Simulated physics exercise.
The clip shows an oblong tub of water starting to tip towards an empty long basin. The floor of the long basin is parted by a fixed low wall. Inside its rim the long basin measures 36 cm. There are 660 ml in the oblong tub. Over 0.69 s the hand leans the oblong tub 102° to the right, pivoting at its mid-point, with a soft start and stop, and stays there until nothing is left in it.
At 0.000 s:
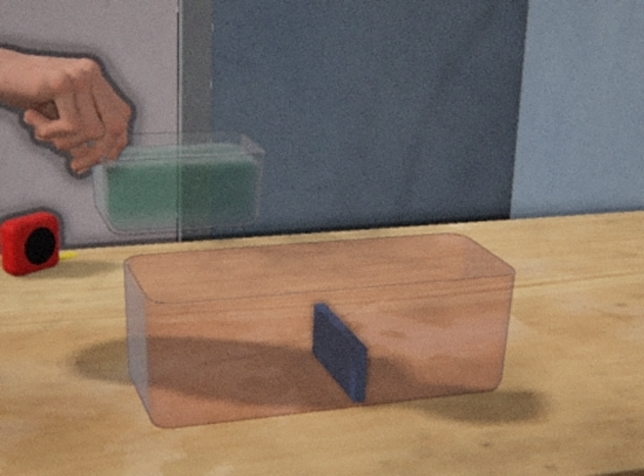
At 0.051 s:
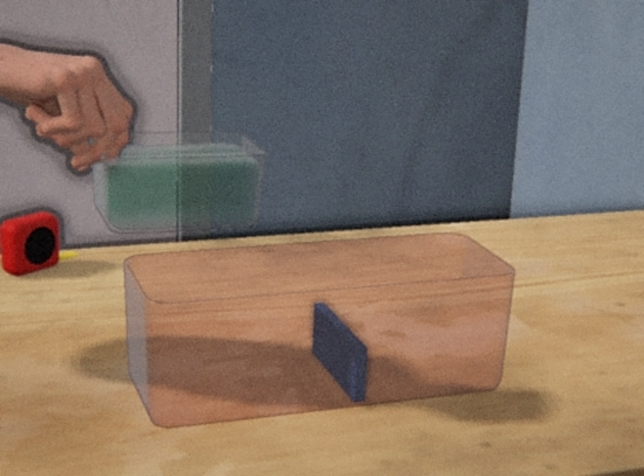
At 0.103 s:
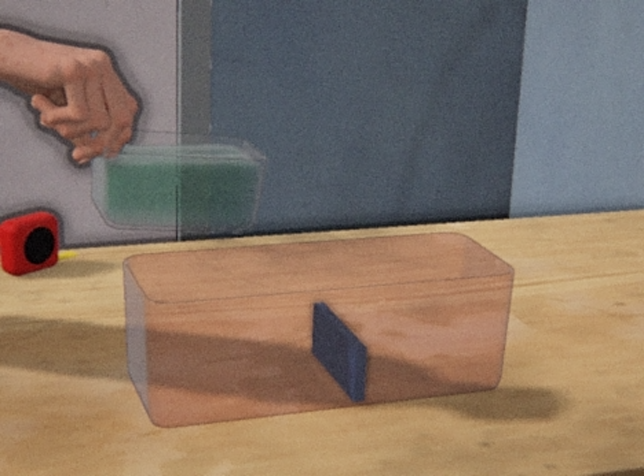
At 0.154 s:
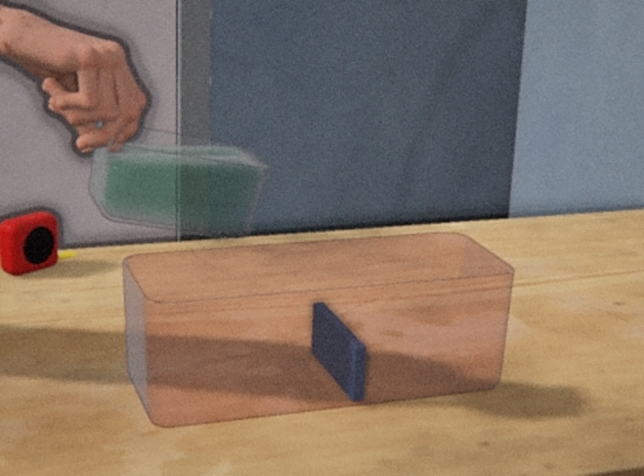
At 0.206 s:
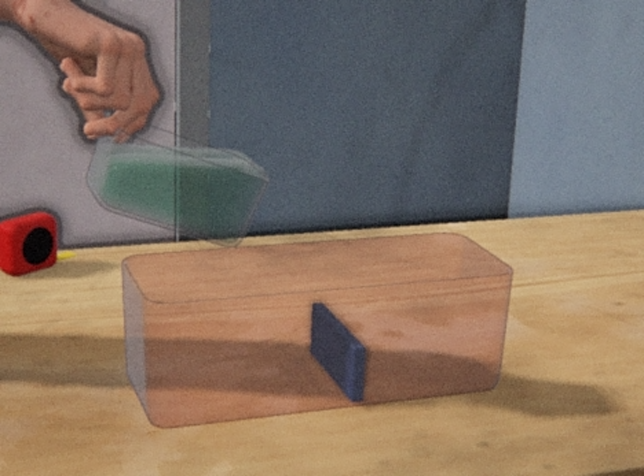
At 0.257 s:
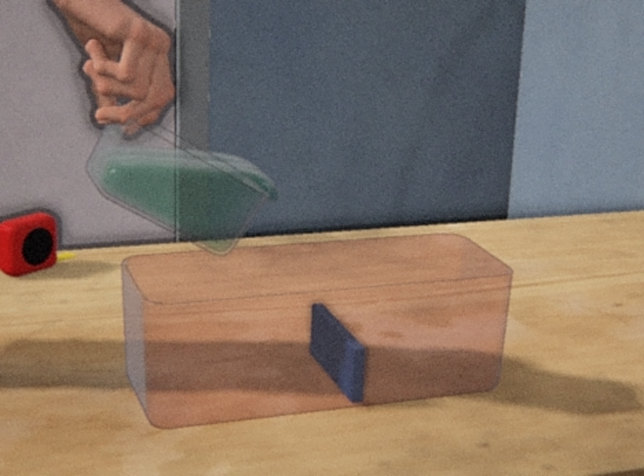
A hand tilts a clear tub of green liquid rightward above an empty long basin.
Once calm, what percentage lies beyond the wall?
The far part has some 5 per cent.
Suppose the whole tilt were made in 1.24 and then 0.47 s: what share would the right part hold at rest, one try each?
In turn about 5 and 10 per cent.
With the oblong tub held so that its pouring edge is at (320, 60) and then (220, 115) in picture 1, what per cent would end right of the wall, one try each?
First 70, then 5 per cent.
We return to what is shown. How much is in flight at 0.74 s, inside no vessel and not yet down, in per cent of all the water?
Near 5 in a hundred.
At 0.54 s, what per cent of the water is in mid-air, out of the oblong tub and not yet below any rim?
Some 24 per cent.
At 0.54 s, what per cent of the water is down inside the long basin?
Near 58 in a hundred.
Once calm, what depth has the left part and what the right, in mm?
Left about 26 mm, right about 2 mm.
By 0.54 s the tilt is 90° and 19 per cent is still to pour, 58 is left of the wall and 0 right of it.
By 0.74 s the tilt is 102° and 4 per cent is still to pour, 89 is left of the wall and 1 right of it.
By 0.96 s the tilt is 102° and 0 per cent is still to pour, 91 is left of the wall and 5 right of it.
By 1.19 s the tilt is 102° and 0 per cent is still to pour, 91 is left of the wall and 5 right of it.
At rest 91 per cent lies left of the wall, 5 right of it and 4 outside.
